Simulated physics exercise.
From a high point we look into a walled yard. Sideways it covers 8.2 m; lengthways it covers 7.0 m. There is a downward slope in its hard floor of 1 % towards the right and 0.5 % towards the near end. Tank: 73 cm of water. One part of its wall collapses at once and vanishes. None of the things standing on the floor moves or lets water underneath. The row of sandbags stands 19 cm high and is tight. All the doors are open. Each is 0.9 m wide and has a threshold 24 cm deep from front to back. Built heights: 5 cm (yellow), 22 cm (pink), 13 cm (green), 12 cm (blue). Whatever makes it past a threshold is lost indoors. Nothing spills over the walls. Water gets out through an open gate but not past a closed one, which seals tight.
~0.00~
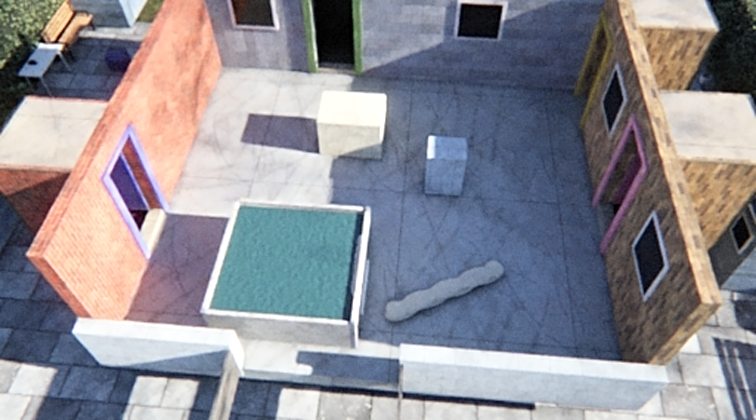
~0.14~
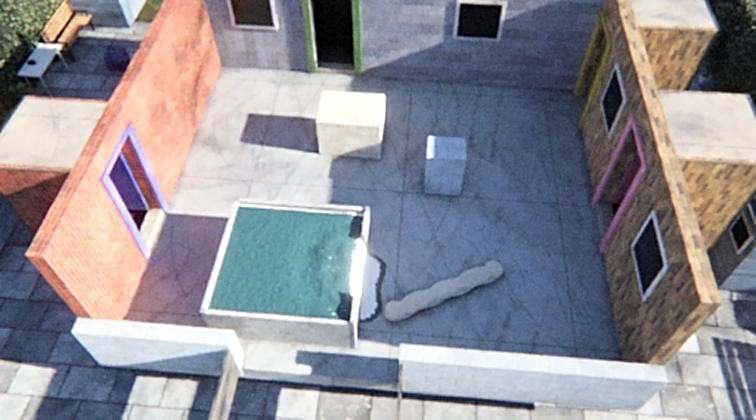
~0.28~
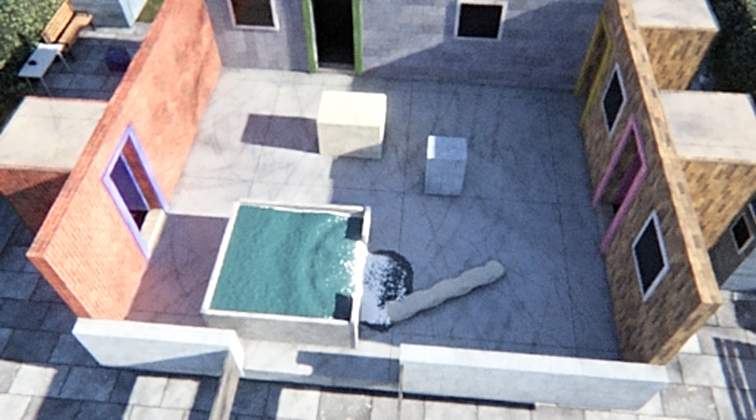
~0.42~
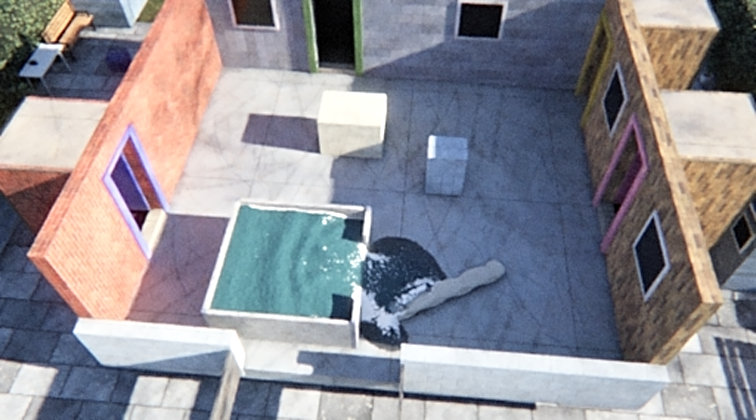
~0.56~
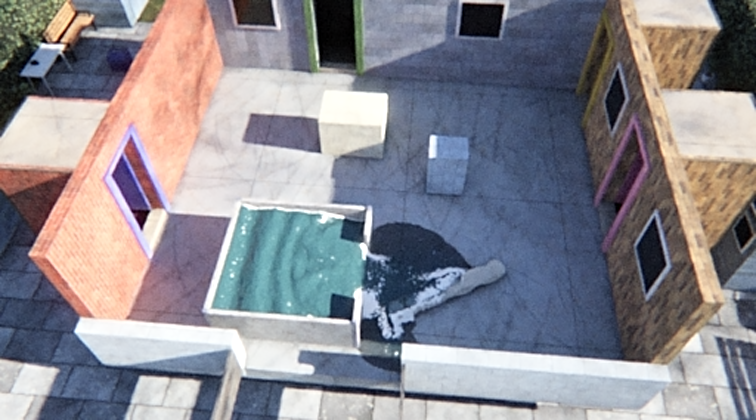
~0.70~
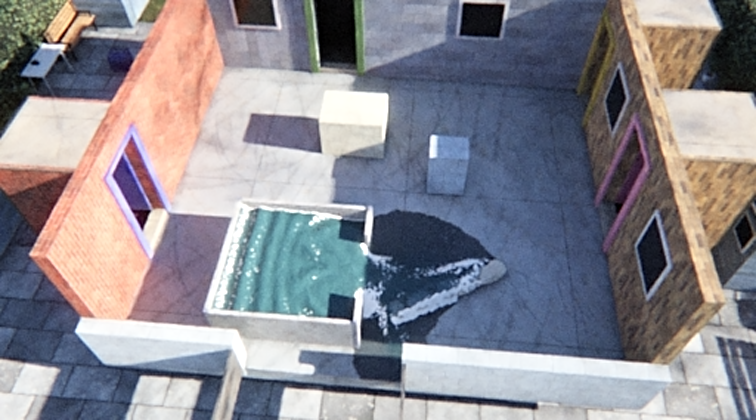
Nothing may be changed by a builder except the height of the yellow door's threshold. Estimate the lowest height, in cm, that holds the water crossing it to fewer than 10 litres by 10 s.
My estimate is 24 cm.
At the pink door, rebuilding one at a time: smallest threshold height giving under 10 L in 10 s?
For the pink door, about 18 cm.
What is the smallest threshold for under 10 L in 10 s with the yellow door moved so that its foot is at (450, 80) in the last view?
About 5.5 cm.
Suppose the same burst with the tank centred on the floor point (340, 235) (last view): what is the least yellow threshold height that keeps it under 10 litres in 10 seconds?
At least some 20 centimetres tall.
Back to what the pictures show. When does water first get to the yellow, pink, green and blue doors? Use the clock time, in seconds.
Yellow 2.2 s, pink 1.4 s, green 5.0 s, blue not within the 10 s.
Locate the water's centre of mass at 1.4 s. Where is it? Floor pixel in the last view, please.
About (340, 282).
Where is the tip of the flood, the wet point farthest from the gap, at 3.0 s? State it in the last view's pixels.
Near pixel (575, 93).
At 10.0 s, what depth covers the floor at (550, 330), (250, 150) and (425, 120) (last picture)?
That's 7, 1 and 2 cm, in the order given.
After 1.4 s water covers 25 % of the floor, deepest (46 cm) near (369, 285); it has not reached the yellow door.
After 3.0 s water covers 40 % of the floor, deepest (34 cm) near (575, 93); 12 cm at the yellow door, 3 litres in over its 5 cm threshold.
After 10.0 s water covers 80 % of the floor, deepest (12 cm) near (553, 108); 12 cm at the yellow door, 385 litres in over its 5 cm threshold.
At the yellow door as built, the water arrived by 2.3 s and peaked near 20 cm at 6.0 s.
With a threshold of 21 cm, 21 litres would have come in within the 10 s; with 28.5 cm, 3 litres. So under 10 litres takes about 24 cm.
